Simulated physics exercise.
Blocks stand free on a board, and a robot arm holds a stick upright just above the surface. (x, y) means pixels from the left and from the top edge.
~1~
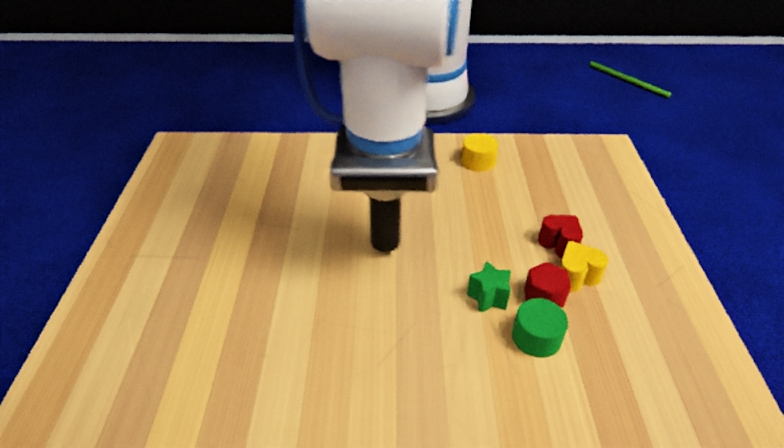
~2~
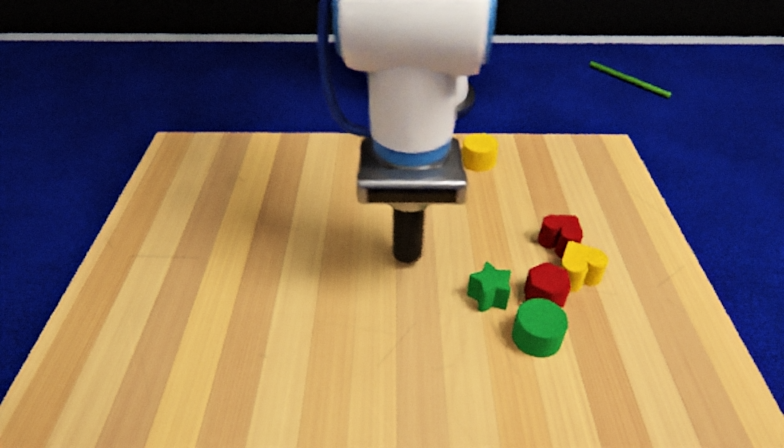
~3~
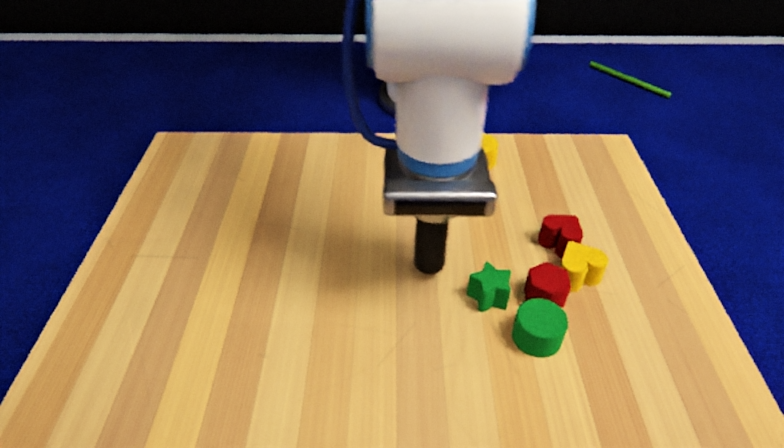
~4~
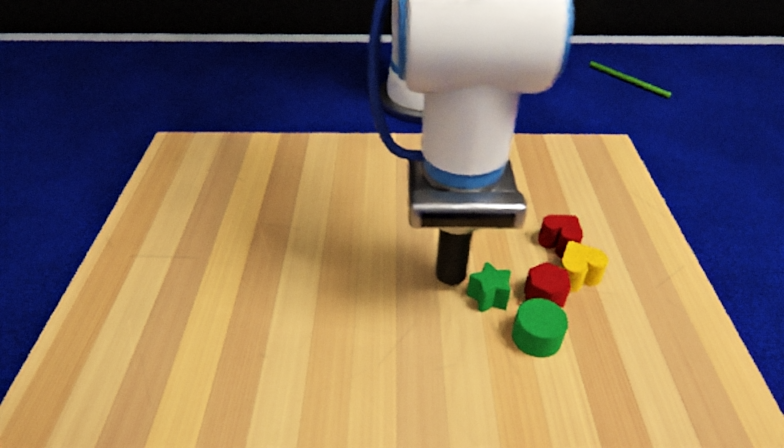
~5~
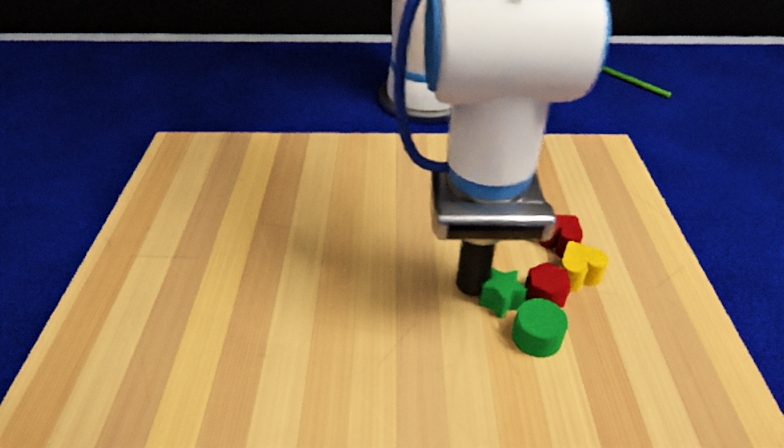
A robot arm holding a dark stick upright moves steadily right and slightly toward the viewer across a striped wooden board, approaching a group of red, yellow and green blocks. The stick then reaches the green star and pushes it a short way right, up beside the red hexagonal block.
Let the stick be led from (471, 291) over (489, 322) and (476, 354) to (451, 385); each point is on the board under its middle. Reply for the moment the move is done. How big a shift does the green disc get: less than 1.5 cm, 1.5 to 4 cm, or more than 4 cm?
The best fit is 1.5 to 4 cm.
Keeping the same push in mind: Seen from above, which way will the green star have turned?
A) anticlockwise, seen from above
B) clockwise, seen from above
A: Anticlockwise, seen from above.
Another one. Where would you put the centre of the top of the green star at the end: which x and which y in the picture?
The top centre is at (526, 300).
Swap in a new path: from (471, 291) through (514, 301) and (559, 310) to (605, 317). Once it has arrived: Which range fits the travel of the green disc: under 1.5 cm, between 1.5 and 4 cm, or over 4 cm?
Shift: 1.5 to 4 cm.
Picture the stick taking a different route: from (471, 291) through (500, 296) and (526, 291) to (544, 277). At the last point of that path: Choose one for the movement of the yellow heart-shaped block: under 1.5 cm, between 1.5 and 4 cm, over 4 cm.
Travels under 1.5 cm.
On the path given first. One third of the way, stick at (491, 316); green star at (527, 300), turned 30° anticlockwise; green disc at (565, 329).
Two thirds of the way, stick at (476, 348); green star at (526, 300), turned 40° anticlockwise; green disc at (566, 329).
At the end, stick at (452, 378); green star at (526, 300), turned 40° anticlockwise; green disc at (566, 329); red hexagonal block not moved.
